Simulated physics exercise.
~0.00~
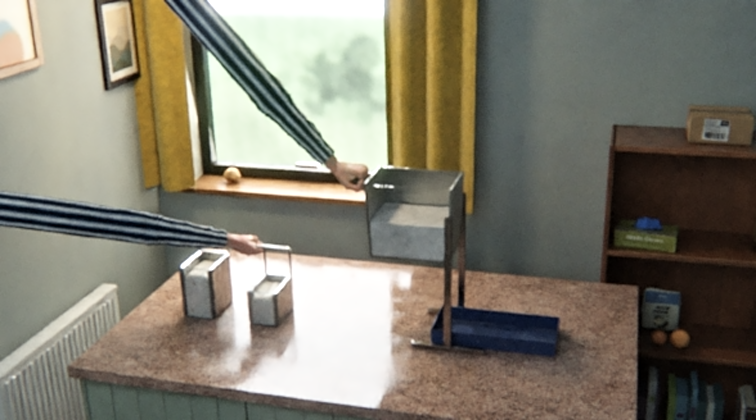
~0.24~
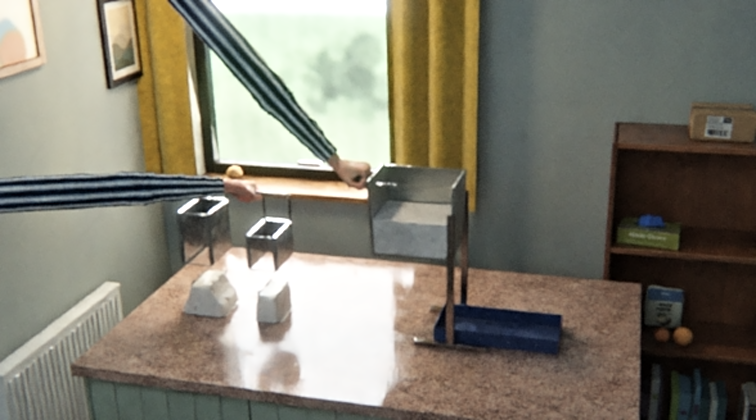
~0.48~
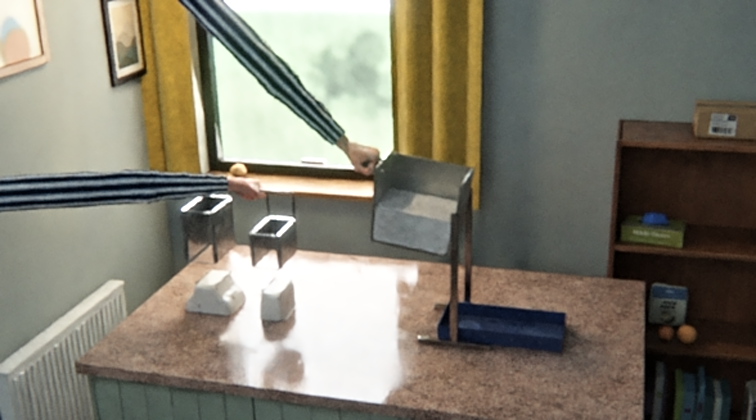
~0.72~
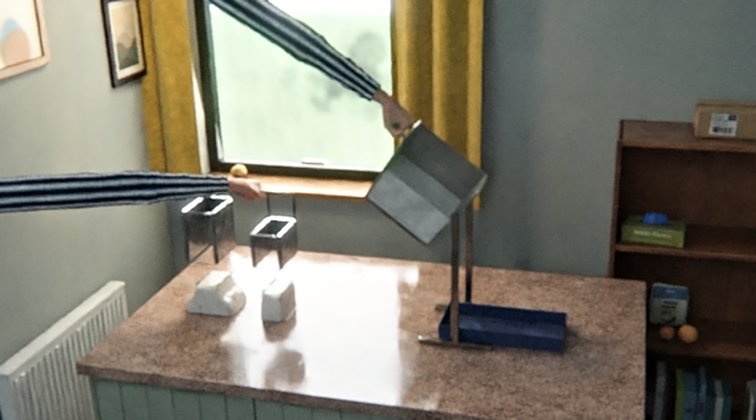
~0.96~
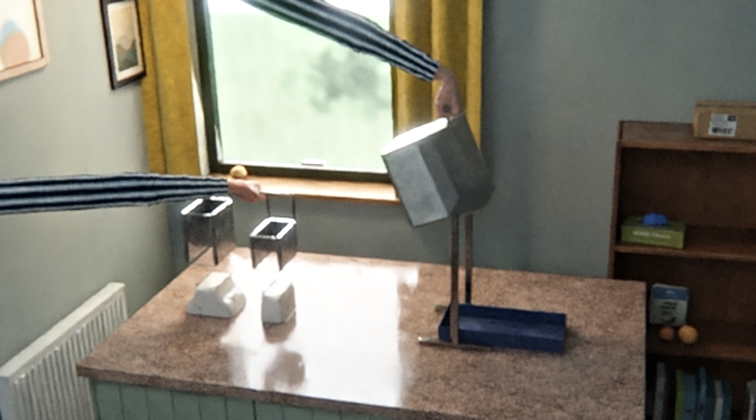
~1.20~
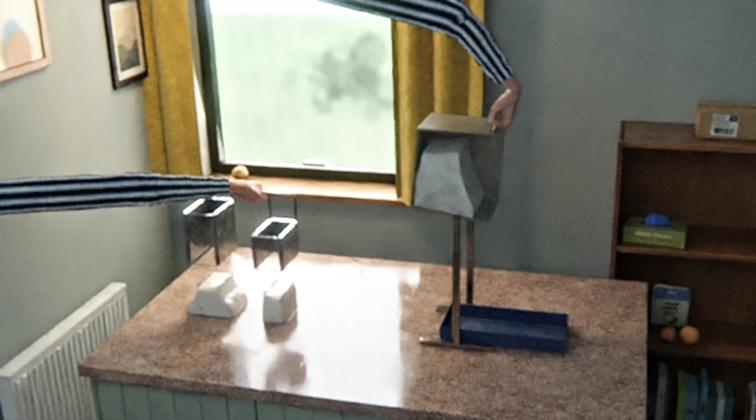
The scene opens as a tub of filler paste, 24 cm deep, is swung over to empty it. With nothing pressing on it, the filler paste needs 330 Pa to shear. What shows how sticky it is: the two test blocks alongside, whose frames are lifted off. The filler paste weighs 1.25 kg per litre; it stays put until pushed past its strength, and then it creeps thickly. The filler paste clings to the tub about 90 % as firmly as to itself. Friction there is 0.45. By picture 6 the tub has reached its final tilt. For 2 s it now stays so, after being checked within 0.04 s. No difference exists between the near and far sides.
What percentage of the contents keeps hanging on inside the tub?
Near 50 %.
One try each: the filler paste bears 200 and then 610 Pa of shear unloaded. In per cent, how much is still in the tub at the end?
Respectively 35 % and 65 %.
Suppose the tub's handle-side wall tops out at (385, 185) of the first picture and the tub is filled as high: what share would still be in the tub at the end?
About 65 % stays in the tub.
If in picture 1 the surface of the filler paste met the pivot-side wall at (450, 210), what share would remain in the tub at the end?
About 35 per cent.
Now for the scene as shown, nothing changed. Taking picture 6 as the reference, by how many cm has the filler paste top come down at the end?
12 cm or so.
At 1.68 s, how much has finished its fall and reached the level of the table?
About 10 %.
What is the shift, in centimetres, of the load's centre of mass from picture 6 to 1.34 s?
Looks like around 6 cm to me.
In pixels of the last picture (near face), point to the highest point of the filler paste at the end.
Somewhere near (430, 189) in the last view.
After 1.34 s, the tub is at 95 degrees and holds 93 %.
After 1.51 s, the tub is at 95 degrees and holds 60 %.
After 1.68 s, the tub is at 95 degrees and holds 50 %.
After 1.85 s, the tub is at 95 degrees and holds 50 %.
After 3.20 s, the tub is at 95 degrees and holds 50 %.
